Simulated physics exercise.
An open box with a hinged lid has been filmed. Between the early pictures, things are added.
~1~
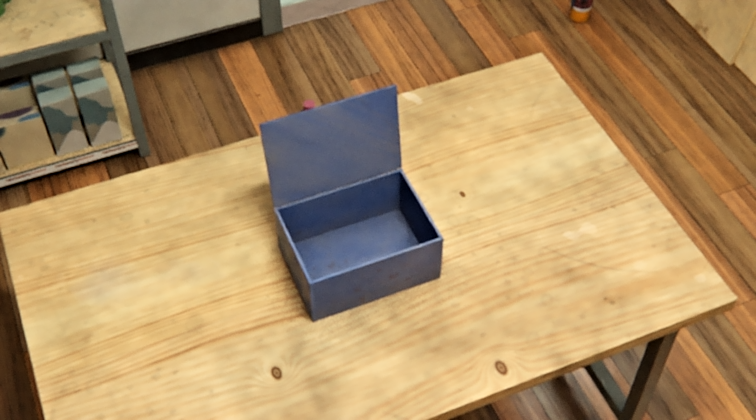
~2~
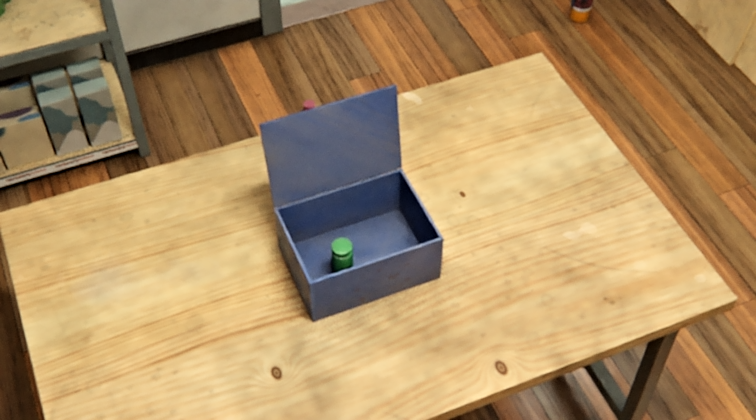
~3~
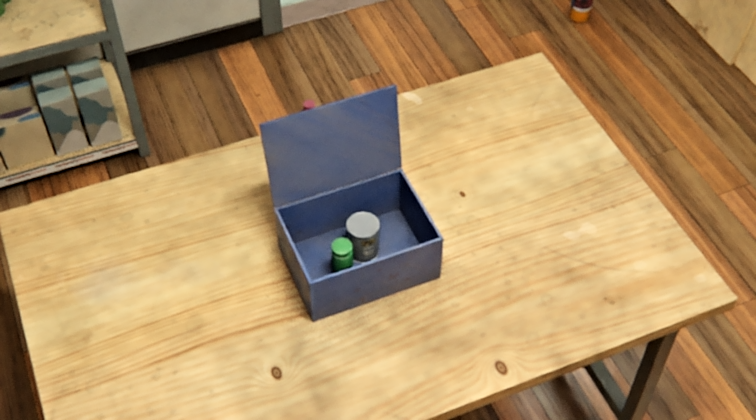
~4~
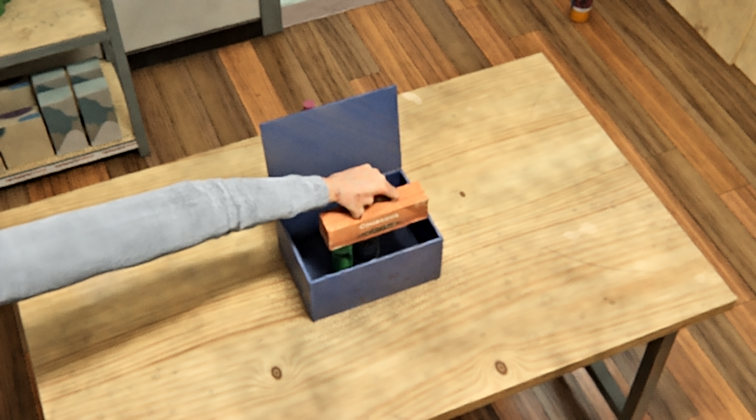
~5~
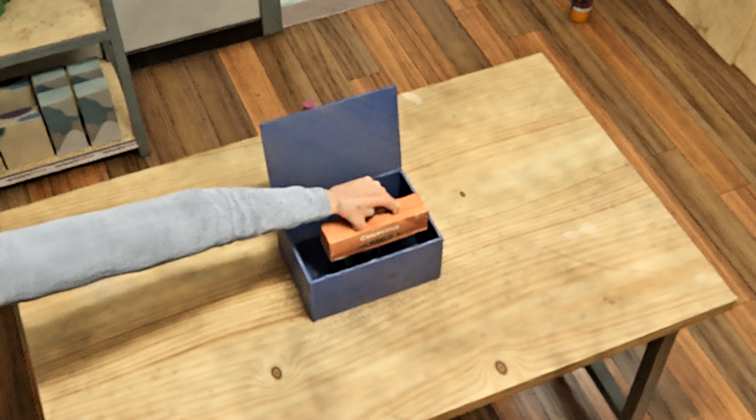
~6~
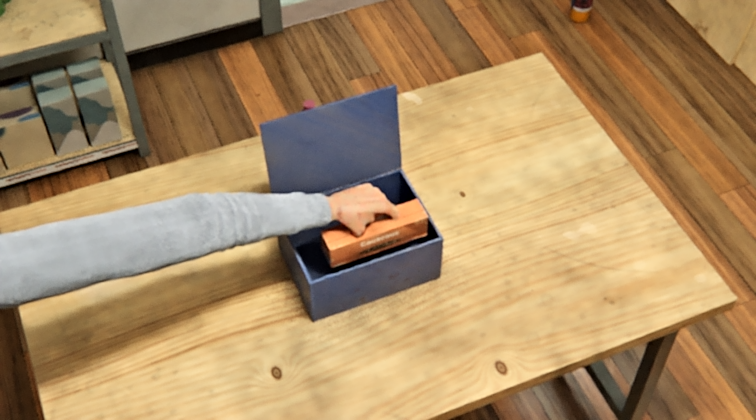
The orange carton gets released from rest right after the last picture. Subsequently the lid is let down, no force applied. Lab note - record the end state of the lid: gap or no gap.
Most likely the lid comes to rest on the rim.
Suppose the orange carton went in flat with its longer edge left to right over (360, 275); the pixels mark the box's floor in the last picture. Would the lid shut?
Note: It lowers fully.
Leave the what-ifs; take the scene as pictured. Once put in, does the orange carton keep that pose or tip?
Observation: The orange carton tilts over.
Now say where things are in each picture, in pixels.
In the first frame, the last thing is not in view yet.
In the second frame, the last thing is not in view yet; green shaker (343, 261).
In the third frame, the last thing is not in view yet; green shaker (343, 261).
In the fourth frame, still above its spot; orange carton (374, 215); green shaker (343, 261).
In the fifth frame, still above its spot; orange carton (375, 227).
In the sixth frame, put in, still held; orange carton (375, 233).
Then, 1.00 s after the last picture, lid starting down; orange carton on its side near (367, 276); green shaker slid a little.
Then, 1.70 s after the last picture, lid 46° above the rim; orange carton on its side near (367, 276); green shaker slid a little.
At rest, lid shut; tipped over in the box, orange carton; the other 2 in place. Seen from the same camera at the end, orange carton near (367, 276).
